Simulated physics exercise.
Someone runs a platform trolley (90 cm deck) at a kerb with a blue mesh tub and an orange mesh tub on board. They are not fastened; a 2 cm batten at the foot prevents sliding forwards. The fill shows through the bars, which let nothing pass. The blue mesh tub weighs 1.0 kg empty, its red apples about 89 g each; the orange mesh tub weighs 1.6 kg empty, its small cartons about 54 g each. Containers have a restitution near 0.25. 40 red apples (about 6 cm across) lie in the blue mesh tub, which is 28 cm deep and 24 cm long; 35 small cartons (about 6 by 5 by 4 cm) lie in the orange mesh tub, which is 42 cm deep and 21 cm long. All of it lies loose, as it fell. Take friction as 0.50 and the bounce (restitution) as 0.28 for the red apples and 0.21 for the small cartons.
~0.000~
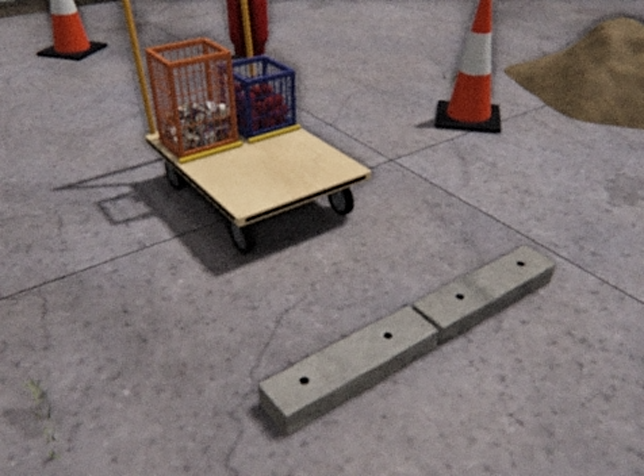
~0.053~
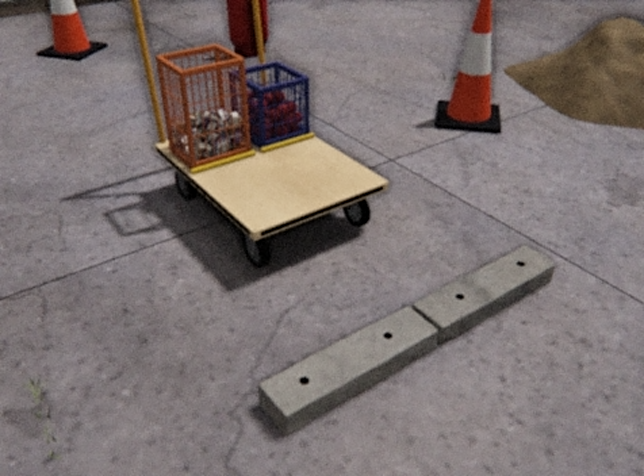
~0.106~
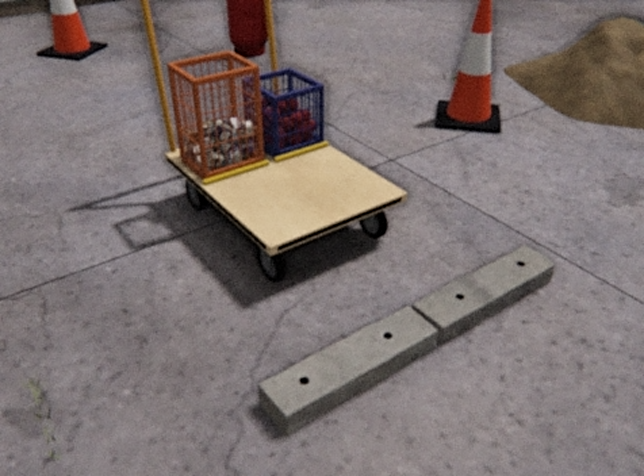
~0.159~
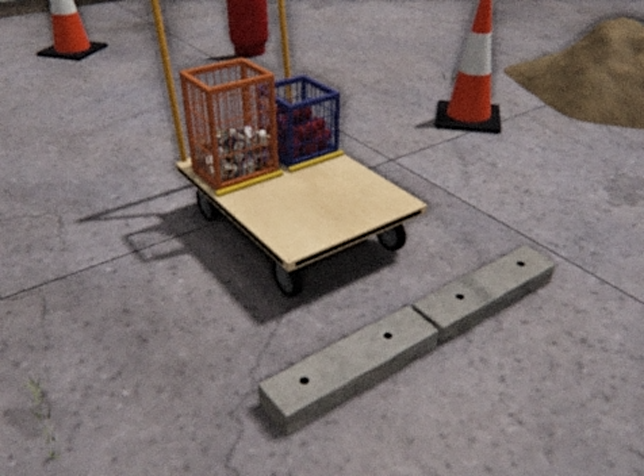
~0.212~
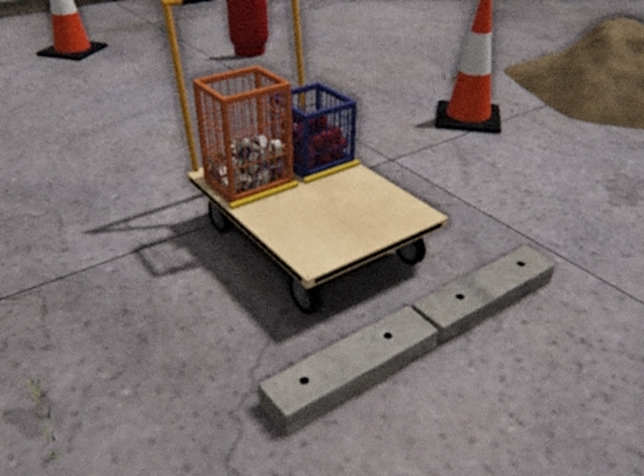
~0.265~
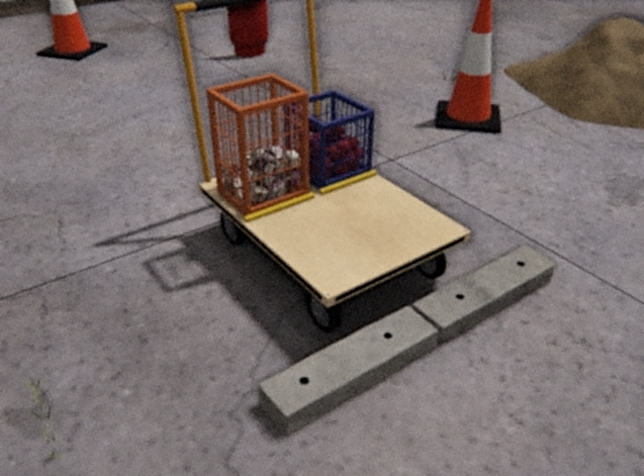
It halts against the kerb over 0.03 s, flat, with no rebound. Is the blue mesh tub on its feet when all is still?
In the end the blue mesh tub remains standing.
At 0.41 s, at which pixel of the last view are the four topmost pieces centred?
Near (336, 137).
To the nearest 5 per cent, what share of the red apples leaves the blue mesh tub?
About 0 per cent.
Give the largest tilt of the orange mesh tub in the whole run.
At most some 95°.
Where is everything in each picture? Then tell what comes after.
In the first picture (we follow the rim corner now nearest the camera), blue mesh tub at (246, 80); orange mesh tub at (168, 63); 65 cm still to roll; nothing out yet.
In the second picture, blue mesh tub at (260, 88); orange mesh tub at (181, 71); 54 cm still to roll.
In the third picture, blue mesh tub at (274, 96); orange mesh tub at (194, 79); 42 cm still to roll.
In the fourth picture, blue mesh tub at (289, 105); orange mesh tub at (208, 88); 31 cm still to roll.
In the fifth picture, blue mesh tub at (305, 114); orange mesh tub at (223, 98); 20 cm still to roll.
In the sixth picture, blue mesh tub at (322, 124); orange mesh tub at (239, 108); 8 cm still to roll; nothing out yet.
After 0.29 s, it starts to lose speed.
After 0.41 s, the blue mesh tub leans 16° with 0 of 40 out and the orange mesh tub leans 26° with 0 of 35 out.
After 0.59 s, the blue mesh tub is upright with 0 of 40 out and the orange mesh tub leans 65° with 0 of 35 out.
After 0.89 s, the blue mesh tub is upright with 0 of 40 out and the orange mesh tub is down with 0 of 35 out.
Outcome (at 1.15 s), the blue mesh tub is upright with 0 of 40 out and the orange mesh tub is down with 0 of 35 out. Greatest lean of the blue mesh tub, 17°.
